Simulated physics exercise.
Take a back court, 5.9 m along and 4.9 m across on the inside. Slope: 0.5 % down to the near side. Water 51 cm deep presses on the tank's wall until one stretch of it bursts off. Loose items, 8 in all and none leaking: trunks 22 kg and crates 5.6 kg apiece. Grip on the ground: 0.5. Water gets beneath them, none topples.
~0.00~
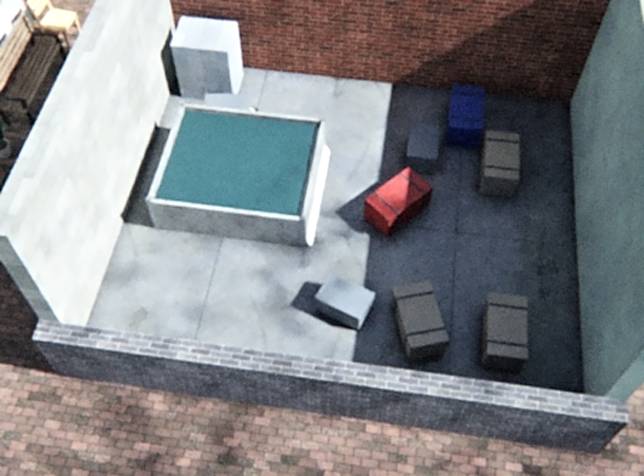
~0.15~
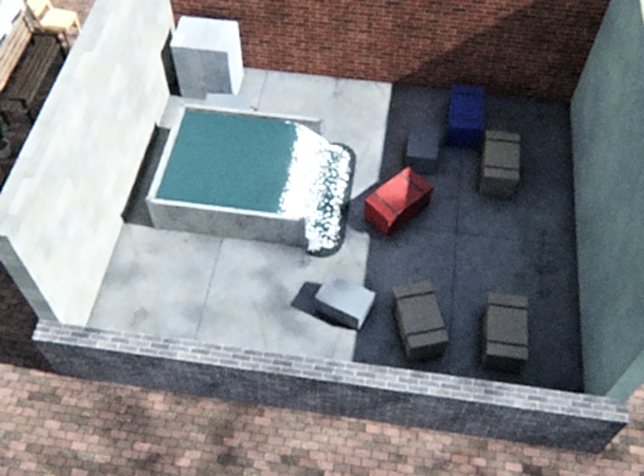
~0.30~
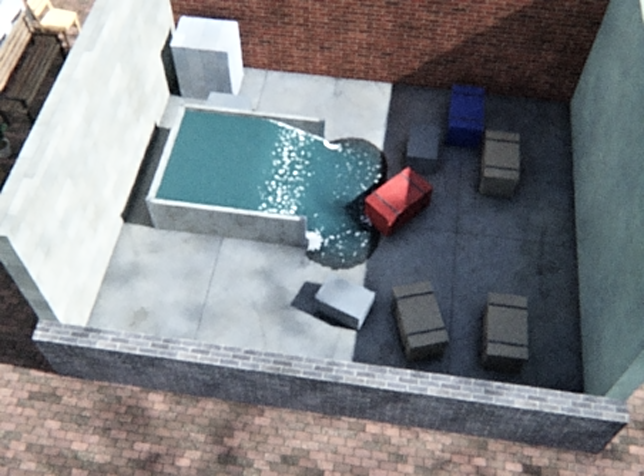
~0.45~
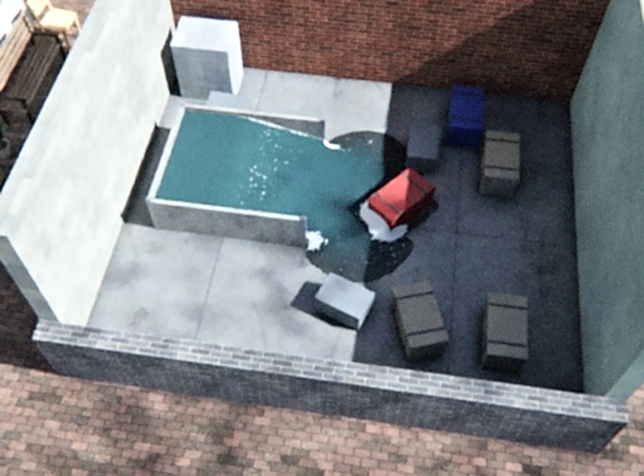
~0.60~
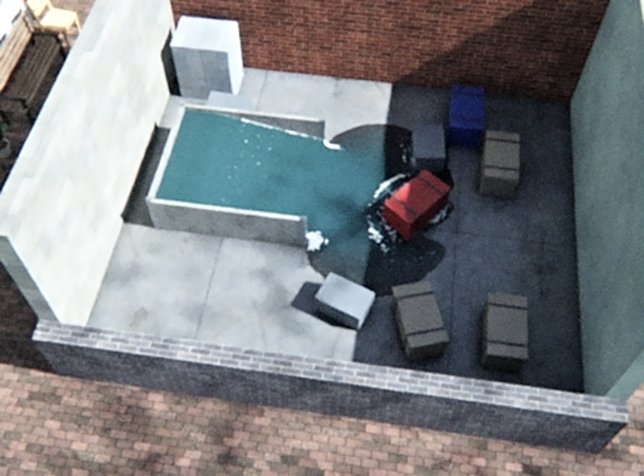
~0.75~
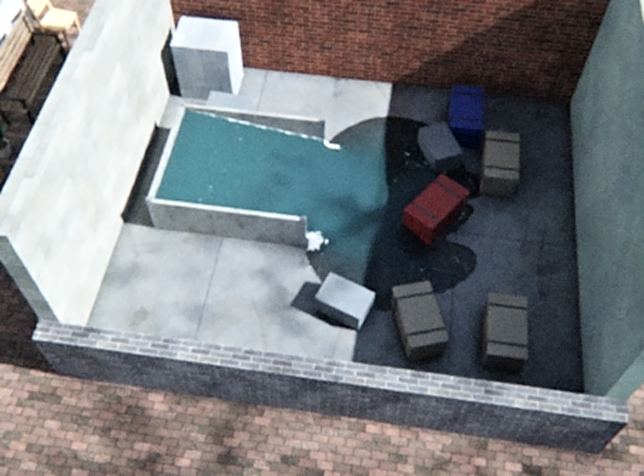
The footage shows a walled court where water bursts from the right side of a raised pool and spreads across the ground among scattered boxes, pushing the red trunk rightward while the blue trunk stays in place.
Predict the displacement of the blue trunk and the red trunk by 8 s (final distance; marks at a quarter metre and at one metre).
Result - blue trunk: Large displacement; red trunk: Large displacement.
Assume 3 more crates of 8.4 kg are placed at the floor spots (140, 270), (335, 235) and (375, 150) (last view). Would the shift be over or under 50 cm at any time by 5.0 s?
In the order listed: Behind the line; across the line; across the line.
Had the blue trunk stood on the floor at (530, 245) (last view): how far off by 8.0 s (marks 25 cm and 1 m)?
Outcome: It is taken a long way.
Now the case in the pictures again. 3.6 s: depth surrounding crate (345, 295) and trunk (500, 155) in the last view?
Roughly 2 and 20 cm.
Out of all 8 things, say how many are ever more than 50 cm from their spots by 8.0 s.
8.
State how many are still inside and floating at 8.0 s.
It comes to 5 of them.
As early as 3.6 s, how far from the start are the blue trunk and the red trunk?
Shifts: Around 80 and 200 cm.
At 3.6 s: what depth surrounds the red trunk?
Roughly 15 cm at that moment.
After 1.6 s the blue trunk is near (486, 100), 0.3 m from its start, aground; the red trunk is near (565, 239), 2.1 m from its start, aground; 1 afloat.
After 3.6 s the blue trunk is near (518, 89), 0.7 m from its start, afloat; the red trunk is near (548, 264), 2.0 m from its start, afloat; 6 afloat.
After 5.6 s the blue trunk is near (408, 101), 0.8 m from its start, afloat; the red trunk is near (505, 305), 2.0 m from its start, afloat; 6 afloat.
After 8.0 s the blue trunk is near (322, 91), 2.0 m from its start, aground; the red trunk is near (381, 346), 2.2 m from its start, afloat; 5 afloat.
